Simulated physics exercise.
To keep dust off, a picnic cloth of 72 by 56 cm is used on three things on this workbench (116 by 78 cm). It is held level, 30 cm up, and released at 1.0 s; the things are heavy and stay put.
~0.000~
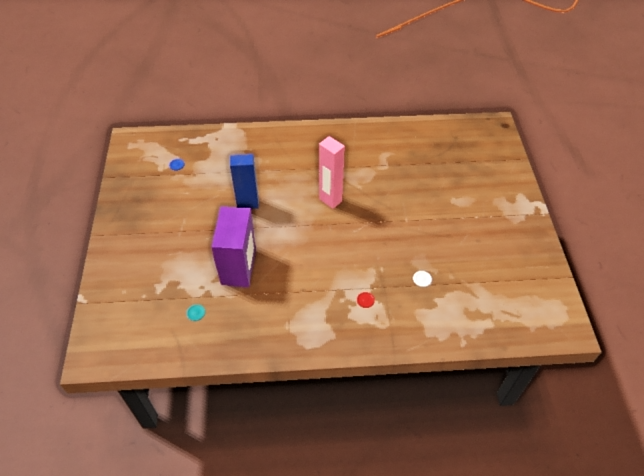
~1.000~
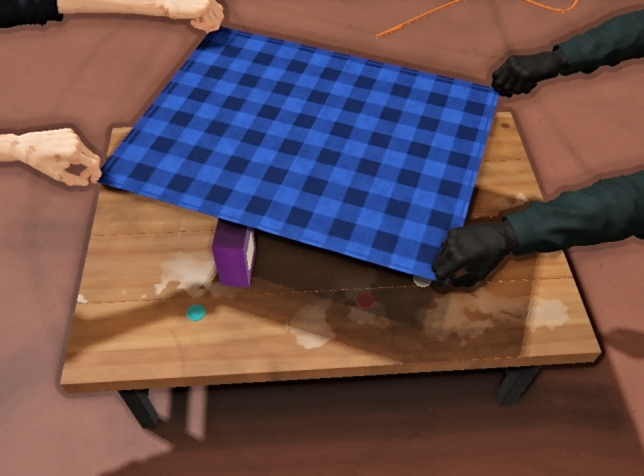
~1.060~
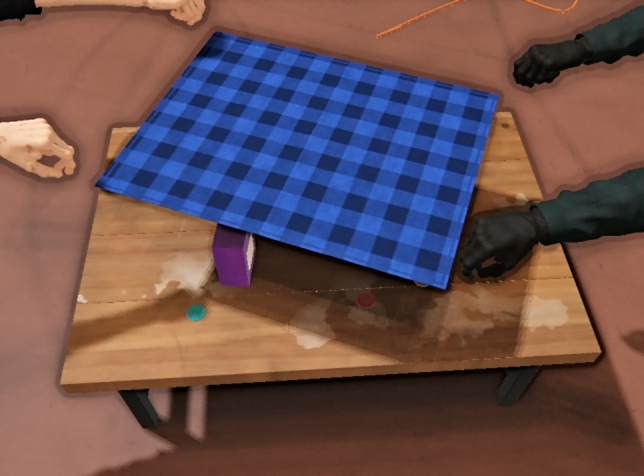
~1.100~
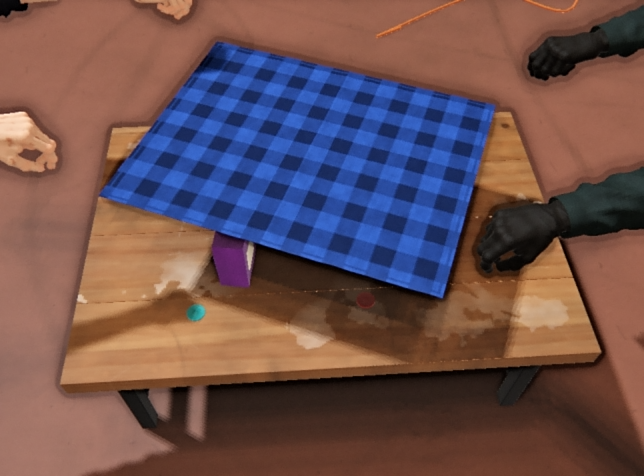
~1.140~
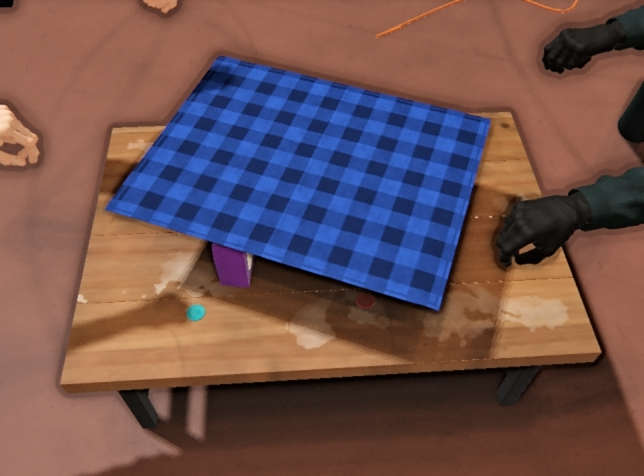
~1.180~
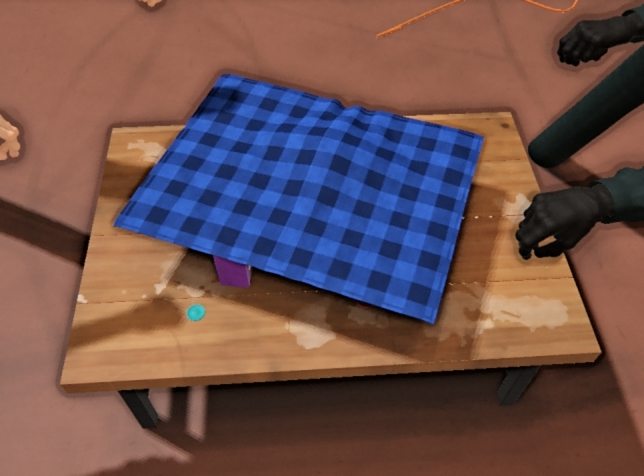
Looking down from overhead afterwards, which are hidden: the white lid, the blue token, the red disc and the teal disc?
In order: The white lid stays uncovered; the blue token stays uncovered; the red disc vanishes under it; the teal disc remains in the open.
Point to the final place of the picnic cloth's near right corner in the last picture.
At about (399, 327).
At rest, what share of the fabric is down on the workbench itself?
Some 25 per cent of it.
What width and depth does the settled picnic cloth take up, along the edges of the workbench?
About 62 cm by 60 cm.
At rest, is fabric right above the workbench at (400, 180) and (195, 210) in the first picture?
In that order: Under it, bare.
After 1.4 s, 25 % of it is down, spanning 60 by 60 cm, above red disc.
After 1.5 s, 25 % of it is down, spanning 63 by 59 cm, above red disc.
After 1.7 s, 25 % of it is down, spanning 63 by 60 cm, above red disc.
After 1.9 s, 25 % of it is down, spanning 62 by 60 cm, above red disc.
After 2.7 s, 25 % of it is down, spanning 62 by 60 cm, above red disc.
